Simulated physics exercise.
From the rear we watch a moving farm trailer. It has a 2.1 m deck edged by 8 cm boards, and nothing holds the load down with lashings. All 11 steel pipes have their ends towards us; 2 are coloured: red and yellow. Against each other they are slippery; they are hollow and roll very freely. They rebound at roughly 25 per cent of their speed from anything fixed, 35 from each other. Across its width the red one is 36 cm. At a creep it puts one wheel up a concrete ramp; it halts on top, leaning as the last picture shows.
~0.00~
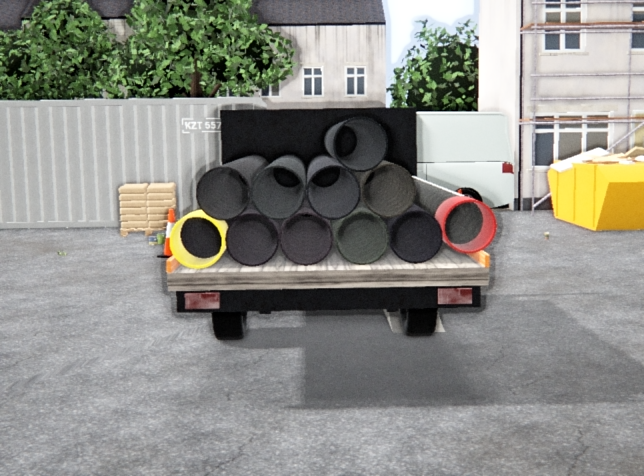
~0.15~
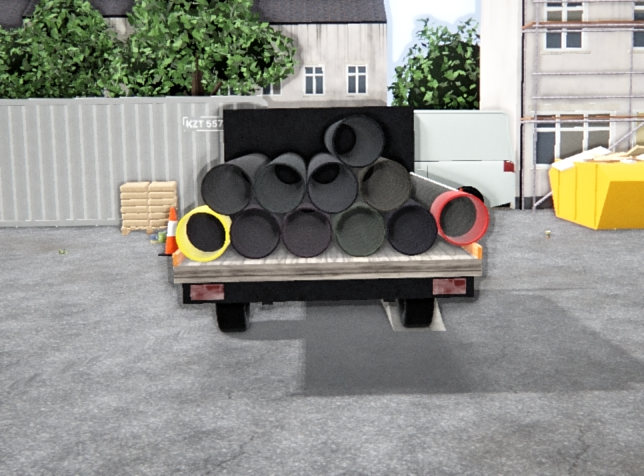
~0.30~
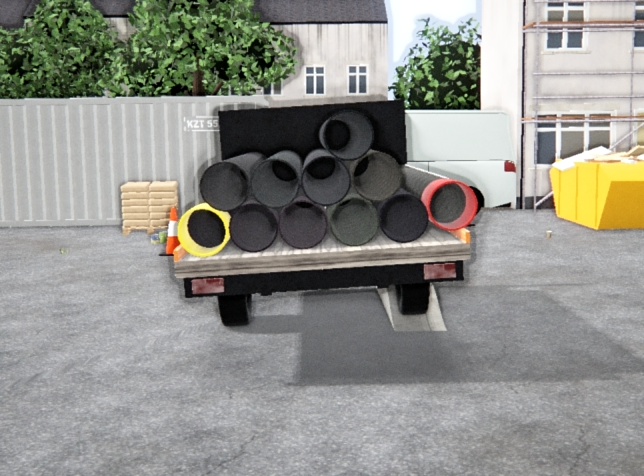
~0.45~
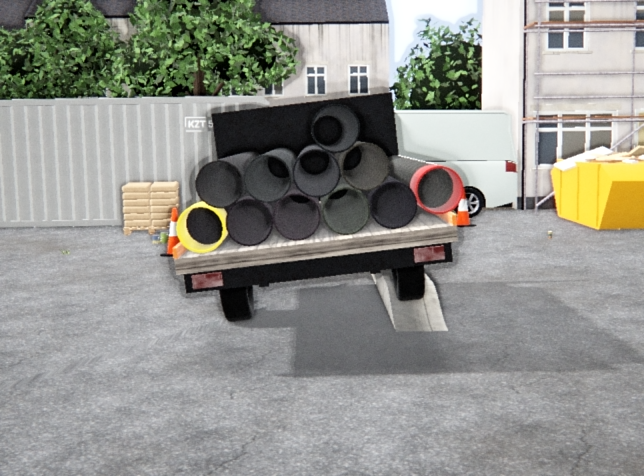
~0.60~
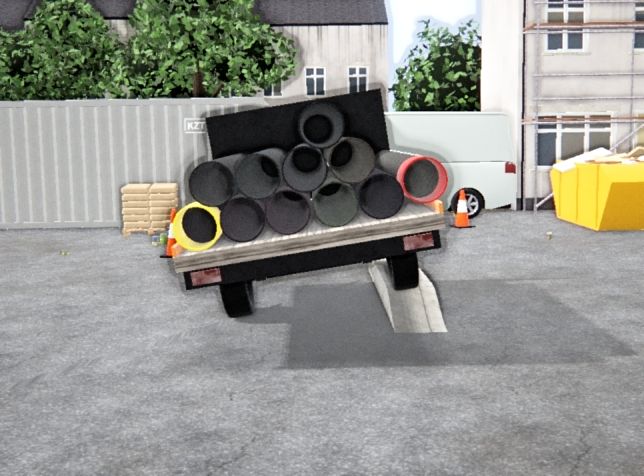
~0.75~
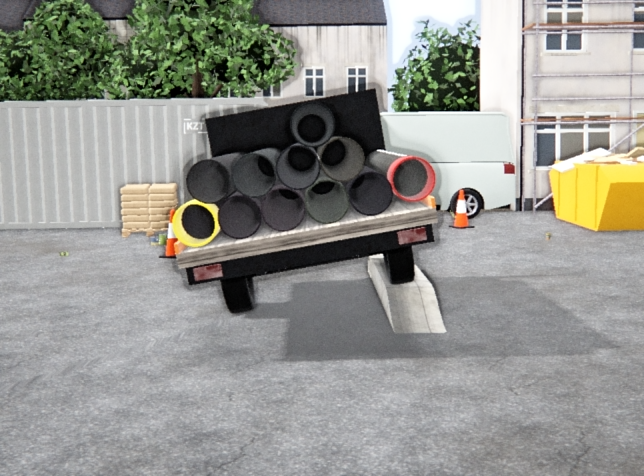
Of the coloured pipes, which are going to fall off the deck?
Red: No; yellow: No.
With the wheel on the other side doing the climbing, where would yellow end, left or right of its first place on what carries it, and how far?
I'd expect some 35 centimetres to the right.
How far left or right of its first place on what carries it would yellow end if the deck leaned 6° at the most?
Result: Around 0 cm leftwards.
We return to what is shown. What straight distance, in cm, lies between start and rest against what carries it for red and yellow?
About: Red 0, yellow 0.
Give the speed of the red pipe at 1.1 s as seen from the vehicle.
0.0 m/s, roughly.
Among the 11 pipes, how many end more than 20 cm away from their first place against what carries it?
0.
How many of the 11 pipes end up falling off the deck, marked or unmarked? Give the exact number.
0 of them.
Then, 1.1 s in, red is on the deck, 10 cm from the right edge; yellow is on the deck, 15 cm from the left edge; 0 of 11 are off.
In the end (1.5 s), red is on the deck, 10 cm from the right edge; yellow is on the deck, 15 cm from the left edge; 0 of 11 are off.
